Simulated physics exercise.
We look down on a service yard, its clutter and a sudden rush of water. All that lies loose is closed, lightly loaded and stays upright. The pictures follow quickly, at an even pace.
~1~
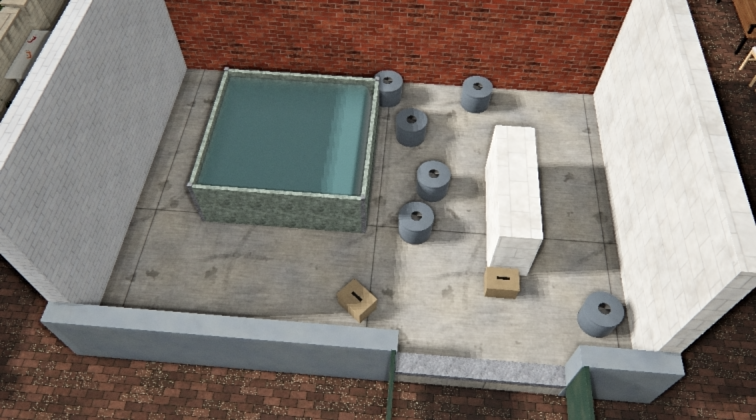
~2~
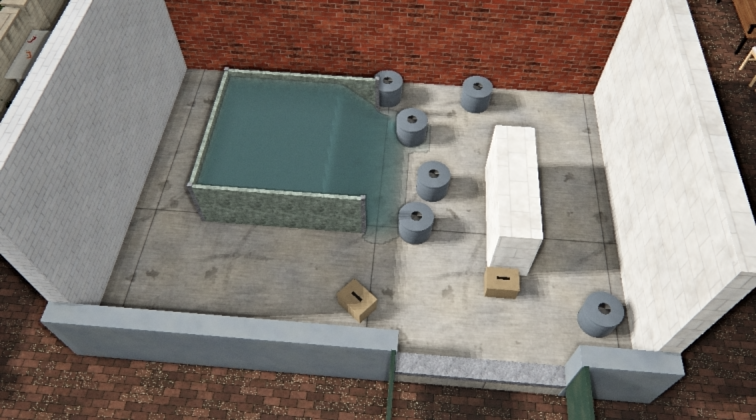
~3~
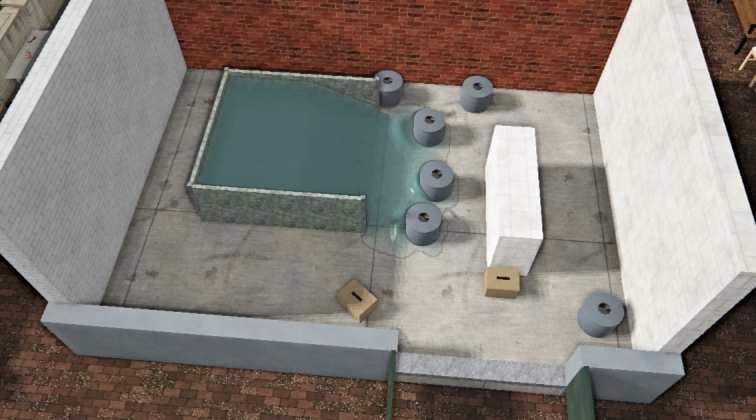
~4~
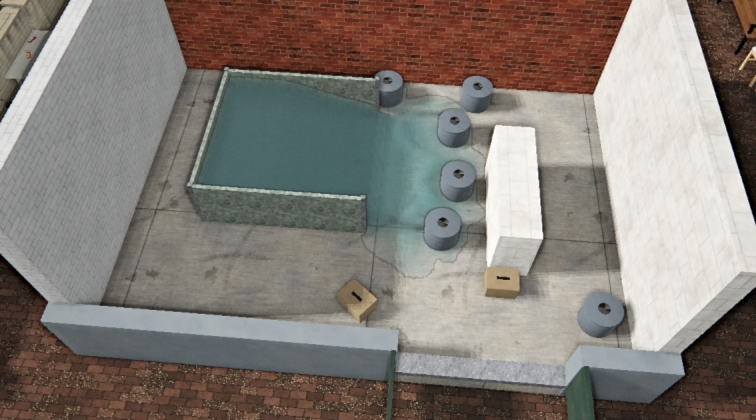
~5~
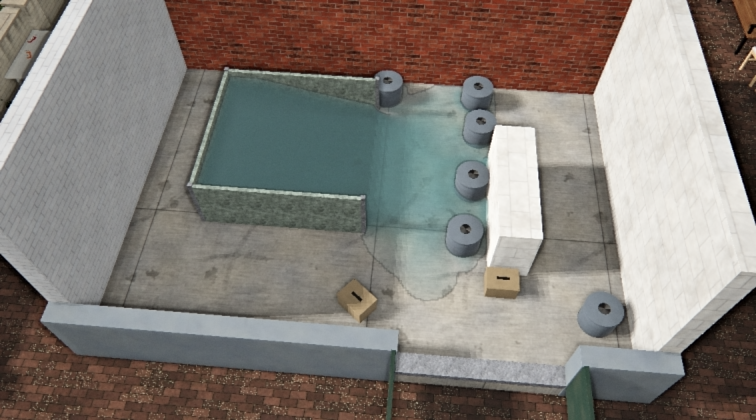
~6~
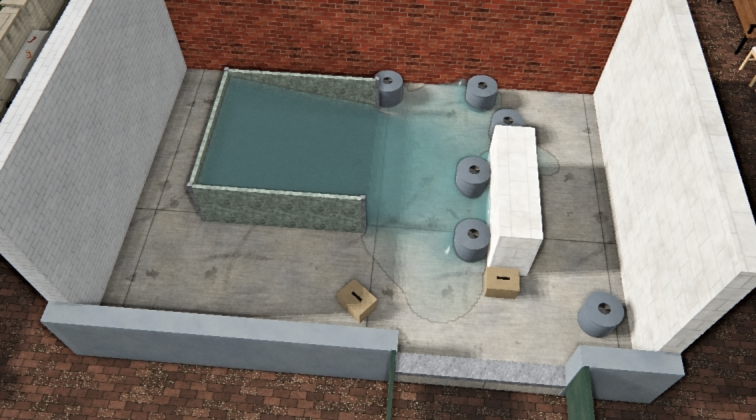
Water bursts from the open right side of a stone-edged tank in a walled yard with a red brick back wall, seen from above by a still camera. Blue-grey tubs stand between the tank and a long white block, with two tan boxes nearer the front. The water spreads rightward over the concrete, sliding three tubs up to the block, one edging behind its far end, before another behind shifts slightly.
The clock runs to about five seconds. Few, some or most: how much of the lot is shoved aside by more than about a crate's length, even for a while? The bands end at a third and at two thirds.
That comes to at least two thirds.
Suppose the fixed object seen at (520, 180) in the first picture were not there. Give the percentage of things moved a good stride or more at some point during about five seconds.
I make it 100 per cent.
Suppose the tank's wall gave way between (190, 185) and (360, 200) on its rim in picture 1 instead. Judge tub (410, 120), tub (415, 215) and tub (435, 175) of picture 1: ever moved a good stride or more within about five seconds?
One after the other: Less than that, never so far, under that.
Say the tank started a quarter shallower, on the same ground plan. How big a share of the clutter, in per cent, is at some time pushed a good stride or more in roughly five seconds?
Some 90 per cent.
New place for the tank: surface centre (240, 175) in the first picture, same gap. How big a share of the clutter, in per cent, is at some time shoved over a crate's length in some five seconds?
Near 90 in a hundred.
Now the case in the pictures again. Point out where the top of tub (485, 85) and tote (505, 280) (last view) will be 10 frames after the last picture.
Roughly at (569, 74) and (548, 301).
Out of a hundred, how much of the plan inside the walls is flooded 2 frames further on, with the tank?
Near 45 in a hundred.
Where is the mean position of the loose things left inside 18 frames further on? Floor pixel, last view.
Around (464, 257).
A moment on, 3 of 8 are well off their spots; 2 afloat.
Next, 4 of 8 are well off their spots; 3 afloat.
Later, 5 of 8 are well off their spots; 3 afloat.
In the end, 8 of 8 are well off their spots, and 8 have been at some point; 1 afloat.
